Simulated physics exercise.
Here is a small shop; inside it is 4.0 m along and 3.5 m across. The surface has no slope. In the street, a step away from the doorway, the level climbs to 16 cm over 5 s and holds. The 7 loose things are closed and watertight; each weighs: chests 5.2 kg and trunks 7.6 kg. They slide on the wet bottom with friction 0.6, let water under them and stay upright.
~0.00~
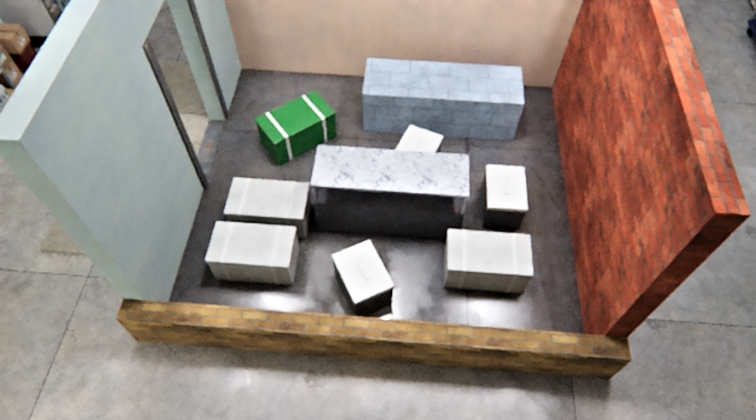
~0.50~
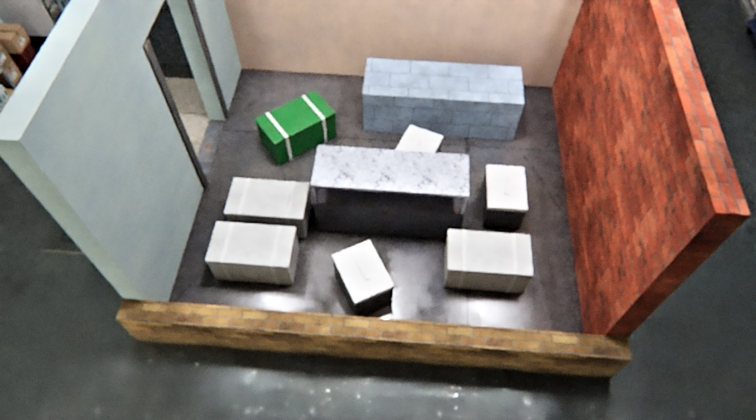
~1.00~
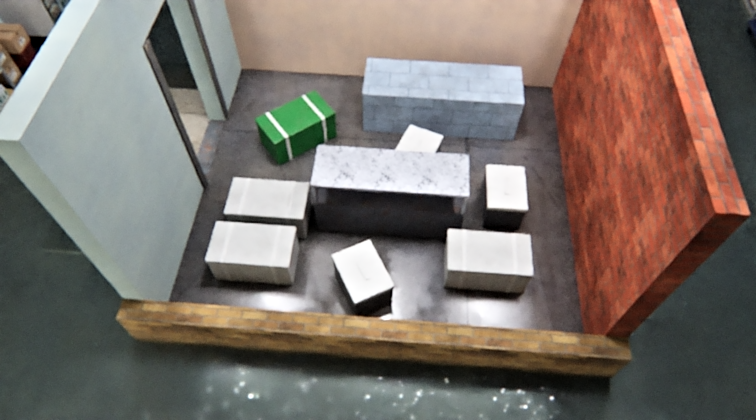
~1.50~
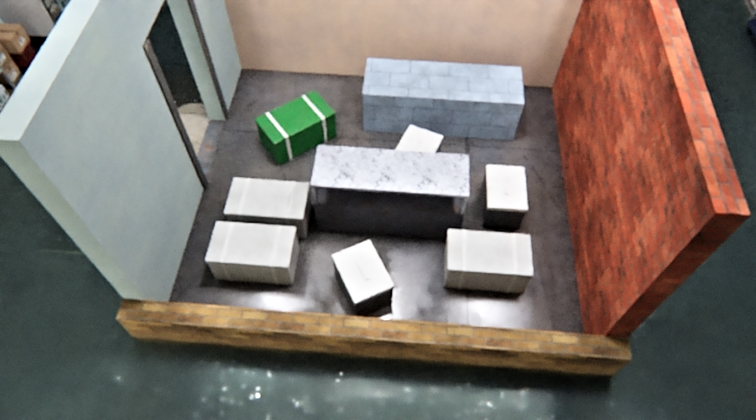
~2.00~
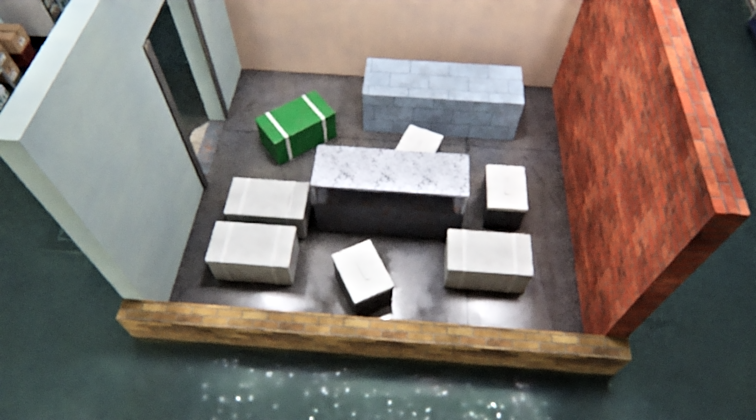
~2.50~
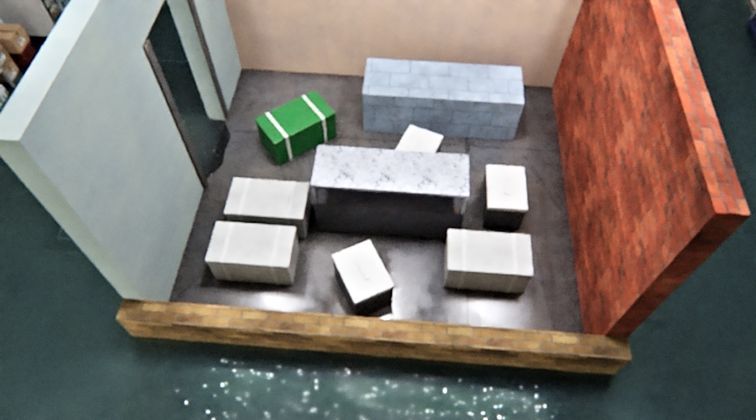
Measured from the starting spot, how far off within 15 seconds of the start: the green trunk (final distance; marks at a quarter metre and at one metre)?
Green trunk gets carried off.
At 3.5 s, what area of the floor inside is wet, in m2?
Some 1.0 m2.
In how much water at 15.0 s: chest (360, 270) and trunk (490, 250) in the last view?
About 7 and 8 cm.
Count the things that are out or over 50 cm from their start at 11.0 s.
I count 3.
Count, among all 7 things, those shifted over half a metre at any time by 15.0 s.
I count 7.
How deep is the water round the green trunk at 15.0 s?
Roughly 9 cm.
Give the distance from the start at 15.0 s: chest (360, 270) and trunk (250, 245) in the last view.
In that order: 100 cm, 60 cm.
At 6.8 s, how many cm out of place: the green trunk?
Roughly 100 cm by then.
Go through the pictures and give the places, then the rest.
The first frame shows the green trunk at (295, 116), on the bottom; 0.0 m2 under water; 0 of 7 have shifted.
The second frame shows the green trunk at (295, 116) rests on the ground; water covers 0.0 m2; 0 of 7 have shifted.
The third frame shows the green trunk at (295, 116) rests on the ground; water covers 0.0 m2; 0 of 7 have shifted.
The fourth frame shows the green trunk at (295, 116) rests on the ground; 0.0 m2 under water; 0 of 7 have shifted.
The fifth frame shows the green trunk at (295, 116) rests on the ground; 0.0 m2 under water; 0 of 7 have shifted.
The sixth frame shows the green trunk at (295, 116), on the bottom; 0.0 m2 under water; 0 of 7 have shifted.
After 3.5 s the green trunk is near (296, 116), 0.0 m from its start, aground; 0 afloat.
After 6.8 s the green trunk is near (376, 129), 0.9 m from its start, afloat; 2 afloat.
After 11.0 s the green trunk is near (488, 156), 2.2 m from its start, afloat; 7 afloat.
After 15.0 s the green trunk is near (489, 154), 2.2 m from its start, afloat; 7 afloat.
